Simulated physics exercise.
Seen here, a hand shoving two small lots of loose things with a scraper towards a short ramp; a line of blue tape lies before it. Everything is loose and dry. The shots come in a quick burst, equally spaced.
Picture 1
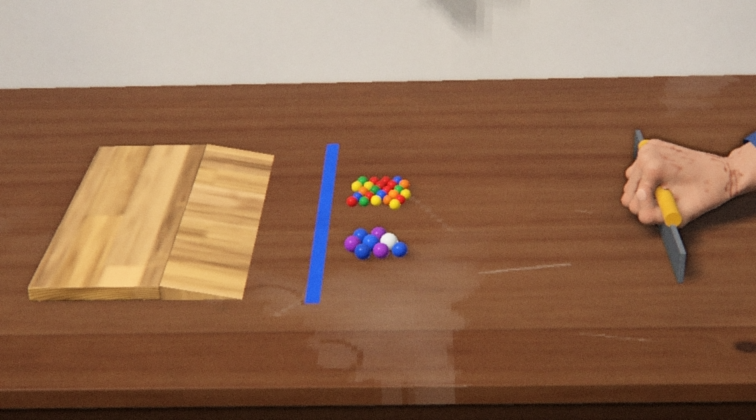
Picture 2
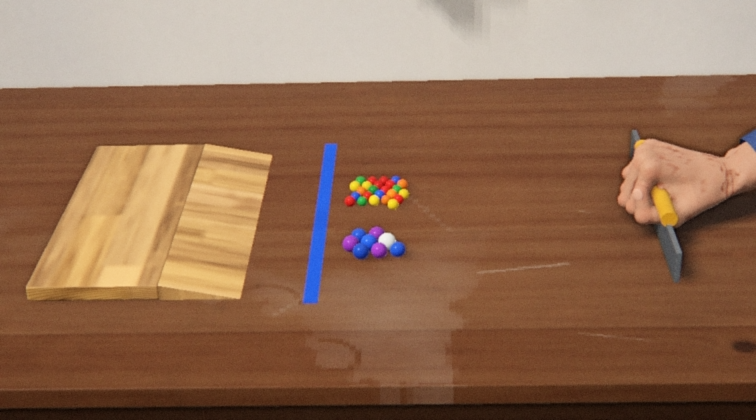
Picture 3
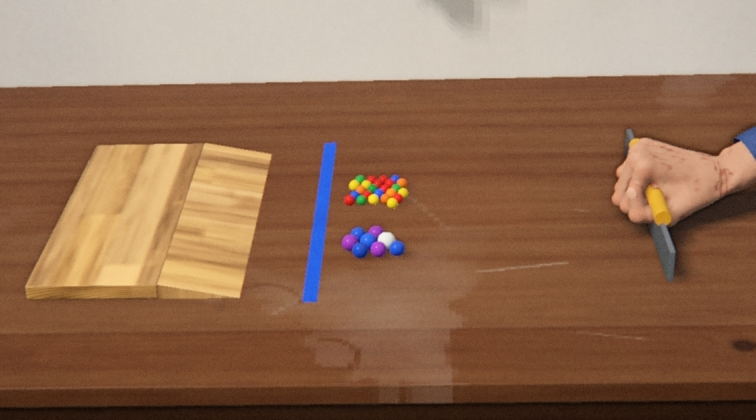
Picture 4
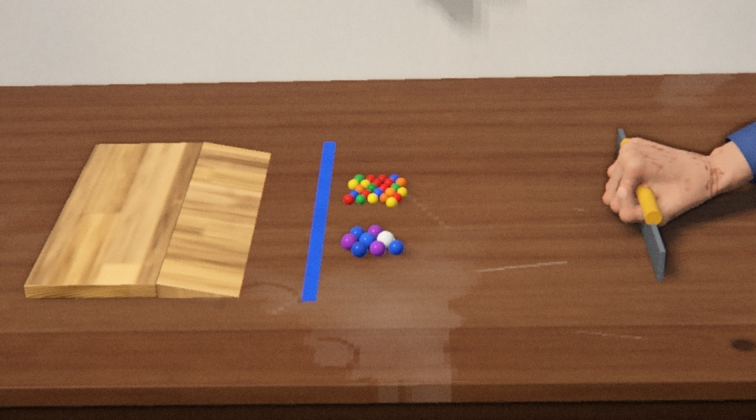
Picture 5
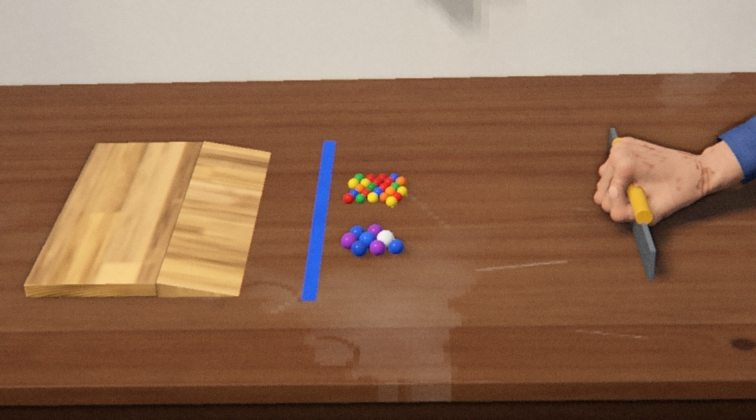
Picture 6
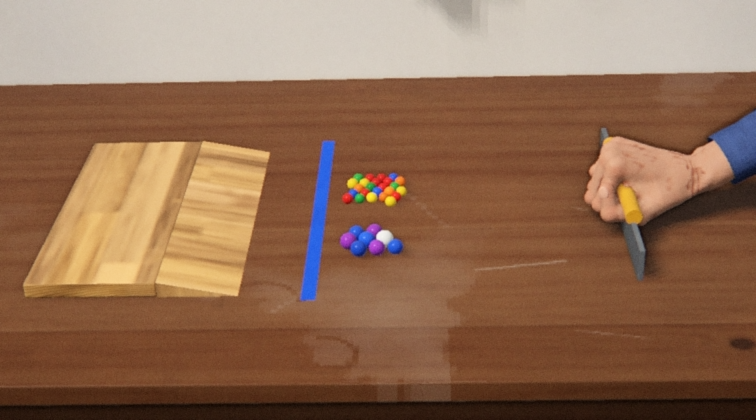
On a brown wooden table, a hand at the right grips a scraper with a yellow handle, while two small clusters of colourful balls sit beside a blue tape line and a low wooden ramp. The hand slides the scraper a short way left across bare wood, and the clusters stay practically still.
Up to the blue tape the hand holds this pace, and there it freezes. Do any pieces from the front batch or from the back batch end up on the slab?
Front batch: No; back batch: No.
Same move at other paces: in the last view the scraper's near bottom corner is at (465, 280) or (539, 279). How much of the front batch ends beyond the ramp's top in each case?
First pace 100 %, second pace 100 %.
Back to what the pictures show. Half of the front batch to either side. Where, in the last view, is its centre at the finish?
It ends up roughly at pixel (258, 246).
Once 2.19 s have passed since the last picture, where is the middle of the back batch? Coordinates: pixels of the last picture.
I'd put the centre somewhere around (297, 190).
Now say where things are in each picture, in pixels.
Scraper near (679, 257), at rest; blue tape near (332, 151); top of the ramp near (163, 276); front batch near (371, 243), a few glass marbles; back batch near (375, 191), a few round plastic beads, in the first frame.
Scraper near (675, 257); back batch near (373, 191), in the second frame.
Scraper near (668, 256); front batch near (369, 242), in the third frame.
Scraper near (659, 256); back batch near (372, 189), in the fourth frame.
Scraper near (649, 255); front batch near (368, 240), in the fifth frame.
Scraper near (639, 255); blue tape near (328, 148); top of the ramp near (158, 273); front batch near (367, 240); back batch near (371, 188), in the sixth frame.
Then, 1.08 s on from there, scraper still moving, near (463, 186); front batch the whole lot short of the ramp; back batch the whole lot short of the ramp.
Then, 2.19 s on from there, scraper stopped at the blue tape; front batch the whole lot short of the ramp; back batch the whole lot short of the ramp.
In the end, scraper stopped at the blue tape; front batch none at all past the top, the whole lot short of the ramp; back batch none at all past the top, the whole lot short of the ramp.
